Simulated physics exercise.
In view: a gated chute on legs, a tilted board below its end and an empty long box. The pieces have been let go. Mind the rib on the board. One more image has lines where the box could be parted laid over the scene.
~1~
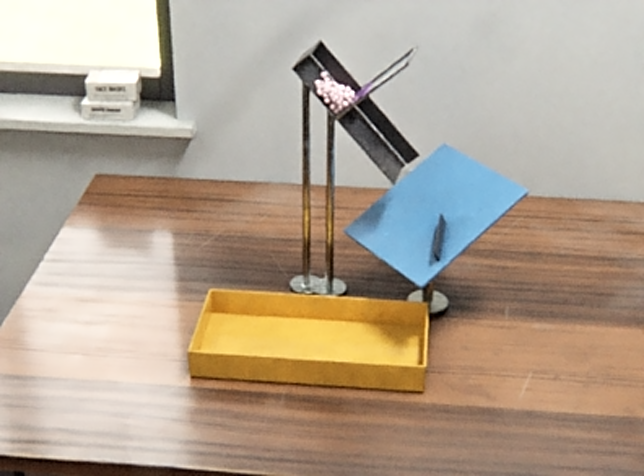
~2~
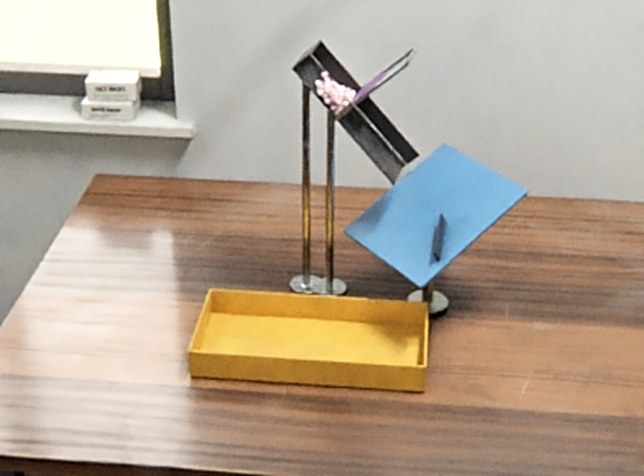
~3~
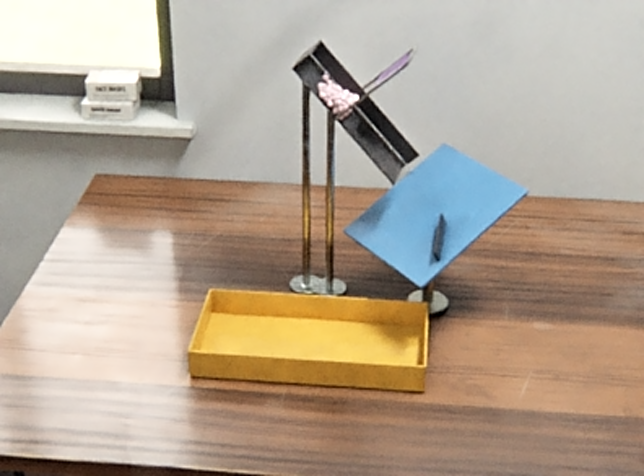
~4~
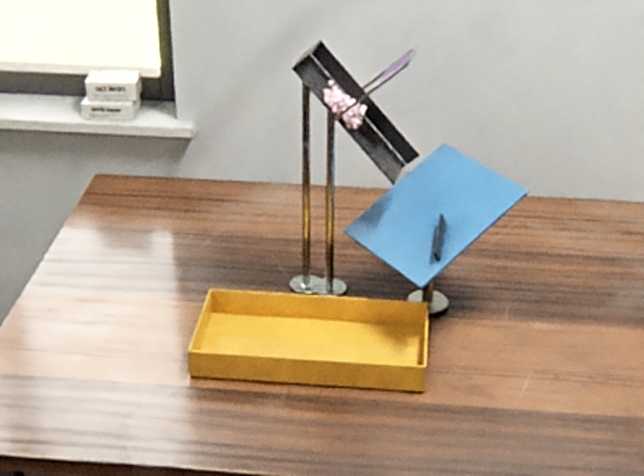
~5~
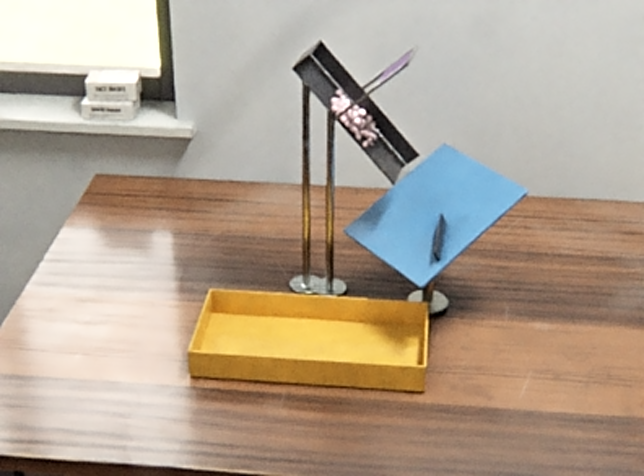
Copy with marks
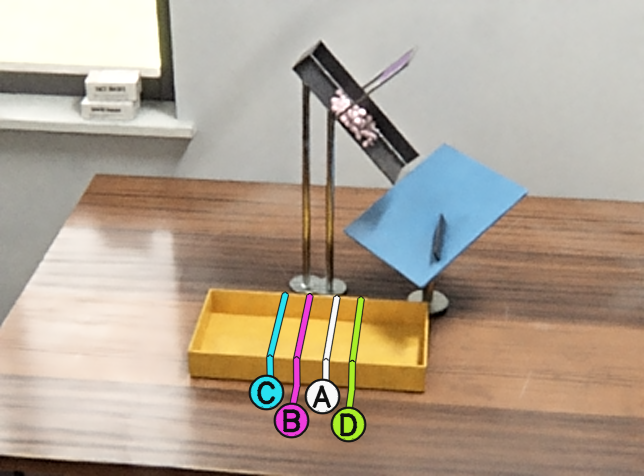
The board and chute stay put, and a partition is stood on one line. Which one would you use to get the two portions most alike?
The answer is line D.
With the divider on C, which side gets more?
Right.
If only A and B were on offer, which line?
A it is.
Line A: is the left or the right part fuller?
Right.
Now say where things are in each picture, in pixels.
The first picture shows load behind the gate at (336, 96), sugar pearls; lip of the chute at (398, 177), sloping fairly steeply.
The second picture shows middle of the board at (433, 211), tilted gently; middle of its low edge at (380, 257); of its high edge at (484, 165).
The third picture shows front corners of the box at (189, 351) and (425, 366), empty; front of the load at (347, 114).
The fourth picture shows middle of the load at (345, 107); its front at (359, 124), about a quarter of the way to the lip; rib from (441, 214) to (434, 252).
The fifth picture shows middle of the load at (352, 119); its front at (371, 143), about half of the way to the lip.
On the marked copy, line A crosses the front rim at (326, 360); line B crosses the front rim at (296, 358); line C crosses the front rim at (270, 356); line D crosses the front rim at (352, 362).
With A, of what is caught, about a quarter on the left of the divider, most on the right.
With B, of what is caught, a small part on the left of the divider, nearly all on the right.
With C, of what is caught, about a quarter on the left of the divider, about two thirds on the right.
With D, of what is caught, about half on the left of the divider, about half on the right.
